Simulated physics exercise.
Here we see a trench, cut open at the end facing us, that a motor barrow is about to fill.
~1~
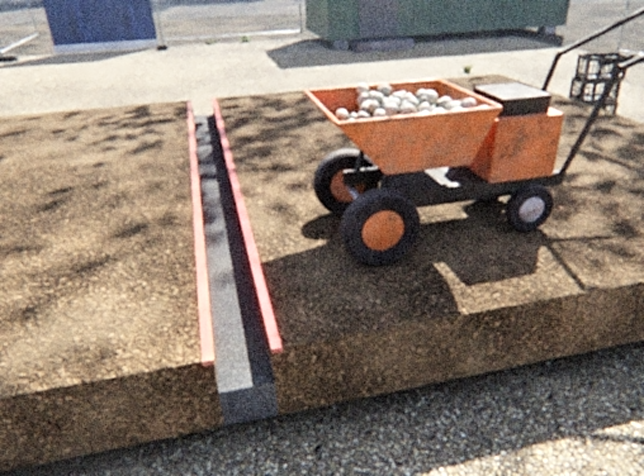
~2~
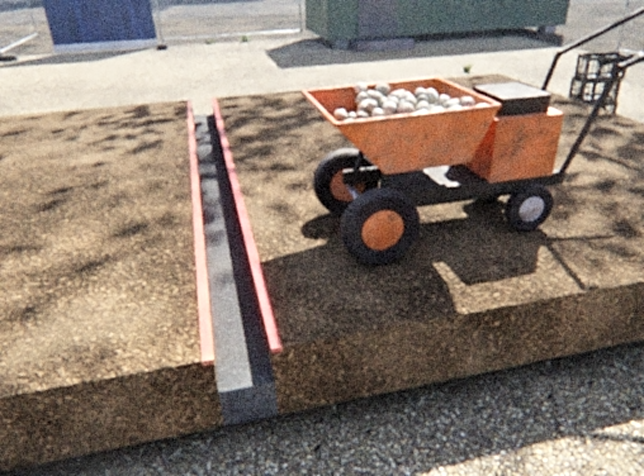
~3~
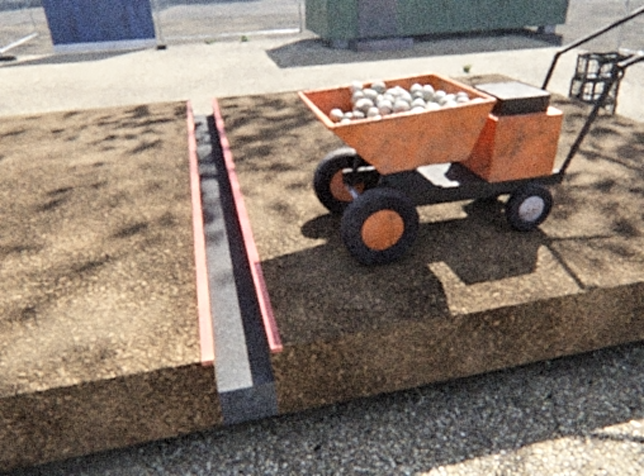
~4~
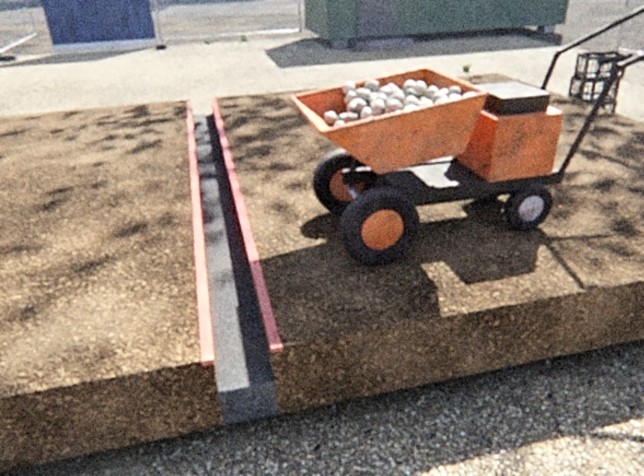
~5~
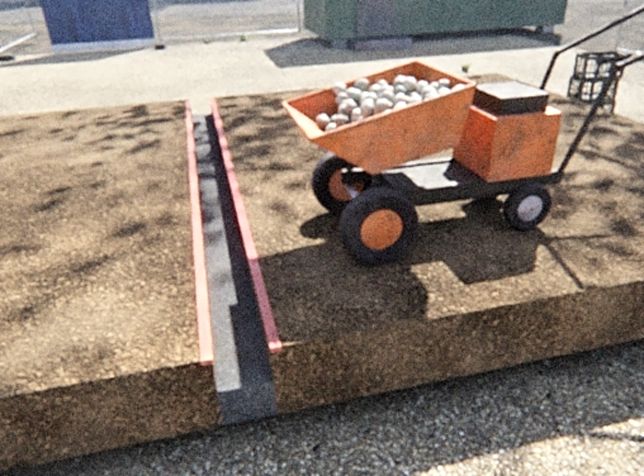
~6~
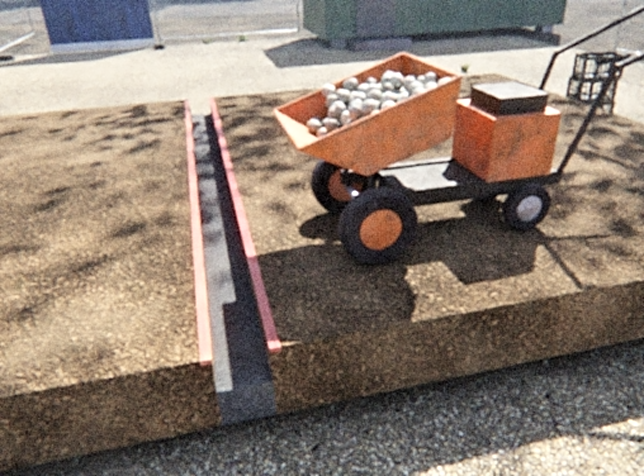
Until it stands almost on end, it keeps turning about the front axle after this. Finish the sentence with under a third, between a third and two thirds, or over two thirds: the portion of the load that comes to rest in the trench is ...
It is over two thirds.
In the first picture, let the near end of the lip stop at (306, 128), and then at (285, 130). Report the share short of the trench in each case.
In order: About 0 % and 0 %.
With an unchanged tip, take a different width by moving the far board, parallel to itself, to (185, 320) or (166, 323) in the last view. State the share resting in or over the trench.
The share would be 90 % first and 100 % second.
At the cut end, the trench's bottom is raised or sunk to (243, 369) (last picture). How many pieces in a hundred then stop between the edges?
50 %.
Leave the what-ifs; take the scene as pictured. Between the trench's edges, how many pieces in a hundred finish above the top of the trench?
Roughly 25 %.
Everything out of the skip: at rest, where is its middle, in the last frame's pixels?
(224, 262).
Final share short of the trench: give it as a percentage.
5 %.
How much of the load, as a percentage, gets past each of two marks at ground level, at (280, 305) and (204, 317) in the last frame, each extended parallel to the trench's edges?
About 90 and 10 %.
Just after the last frame, skip tipped steeply; every one in the skip.
A moment on, skip tipped right over; the larger part in the skip; just a few short of the trench; roughly a quarter in or heaped over the trench; just a few beyond it; just a few falling.
Further on, skip tipped right over; about a tenth in the skip; just a few short of the trench; roughly two thirds in or heaped over the trench; about a tenth beyond it.
When it is over, skip tipped right over; about a tenth in the skip; about a tenth short of the trench; the larger part in or heaped over the trench; about a tenth beyond it.
